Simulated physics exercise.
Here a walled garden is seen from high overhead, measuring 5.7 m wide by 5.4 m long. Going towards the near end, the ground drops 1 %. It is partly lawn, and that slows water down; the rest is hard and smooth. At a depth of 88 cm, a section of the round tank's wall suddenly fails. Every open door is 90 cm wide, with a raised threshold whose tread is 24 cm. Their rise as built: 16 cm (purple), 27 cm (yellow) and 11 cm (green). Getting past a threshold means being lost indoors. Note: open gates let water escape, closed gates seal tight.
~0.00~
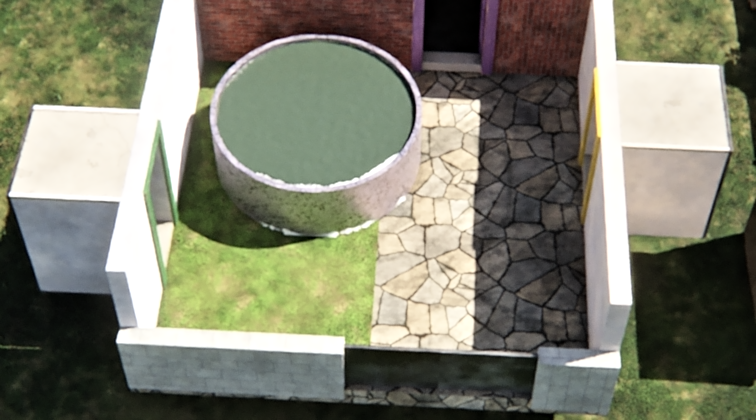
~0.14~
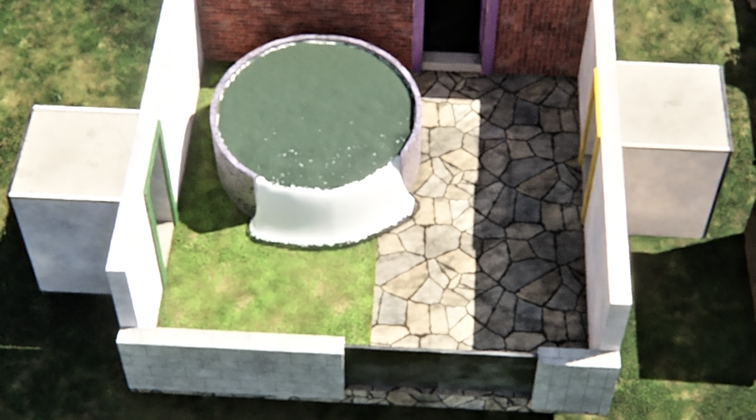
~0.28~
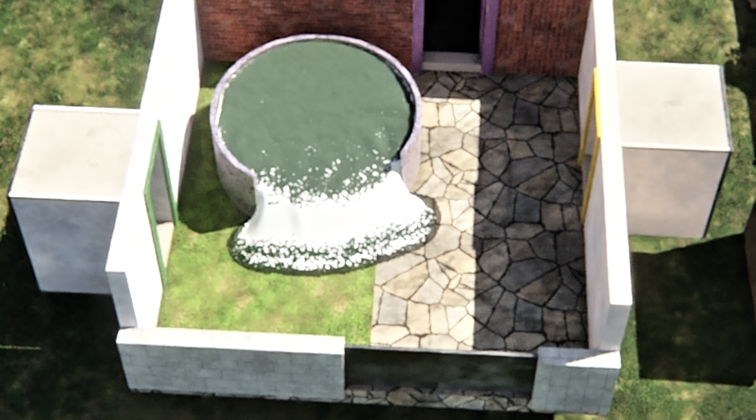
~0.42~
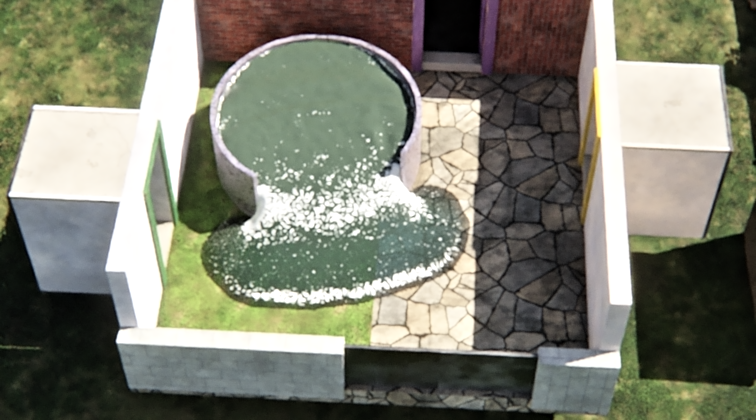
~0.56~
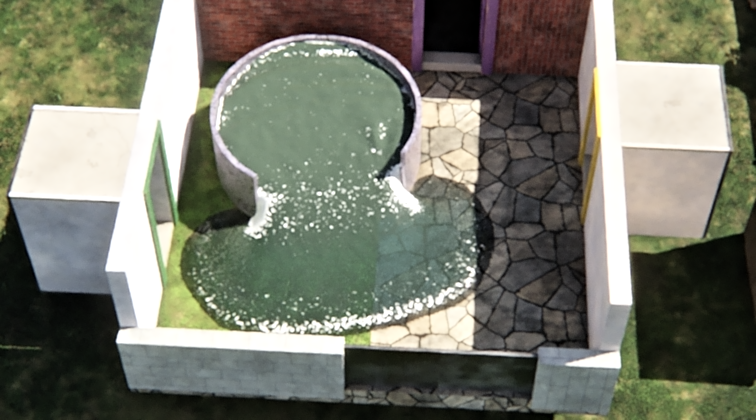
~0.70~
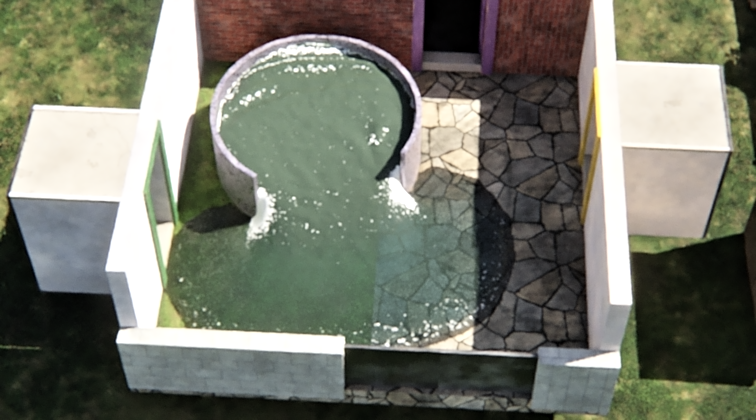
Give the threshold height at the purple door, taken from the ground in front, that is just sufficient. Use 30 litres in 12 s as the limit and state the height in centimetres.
Roughly 21 cm above the ground in front.
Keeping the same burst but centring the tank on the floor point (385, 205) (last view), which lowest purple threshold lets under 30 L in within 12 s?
It should be around 21 cm high.
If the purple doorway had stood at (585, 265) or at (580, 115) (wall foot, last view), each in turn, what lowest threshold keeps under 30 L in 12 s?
Minimums: About 21 cm and 21 cm.
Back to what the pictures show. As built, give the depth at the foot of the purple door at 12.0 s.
Depth: Near 12.5 cm.
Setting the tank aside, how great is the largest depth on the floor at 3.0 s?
Roughly 50 cm.
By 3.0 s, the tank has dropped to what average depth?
27 cm, roughly.
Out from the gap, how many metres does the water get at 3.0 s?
Reach: Approx. 4.0 m.
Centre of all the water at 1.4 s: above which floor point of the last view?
I'd say around (334, 217).
After 1.4 s water covers 60 % of the floor, deepest (54 cm) near (358, 374); it has not reached the purple door.
After 3.0 s water covers 70 % of the floor, deepest (50 cm) near (583, 385); it has not reached the purple door.
After 12.0 s water covers 100 % of the floor, deepest (22 cm) near (526, 382); 12 cm at the purple door, 128 litres in over its 16 cm threshold.
At the purple door as built, the water arrived by 3.8 s and peaked near 27 cm at 4.4 s.
Run again over the same 12 s with other heights there, 93 litres in over 17.5 cm, 12 litres over 23.5 cm. The limit of 30 litres is kept from about 21 cm up.
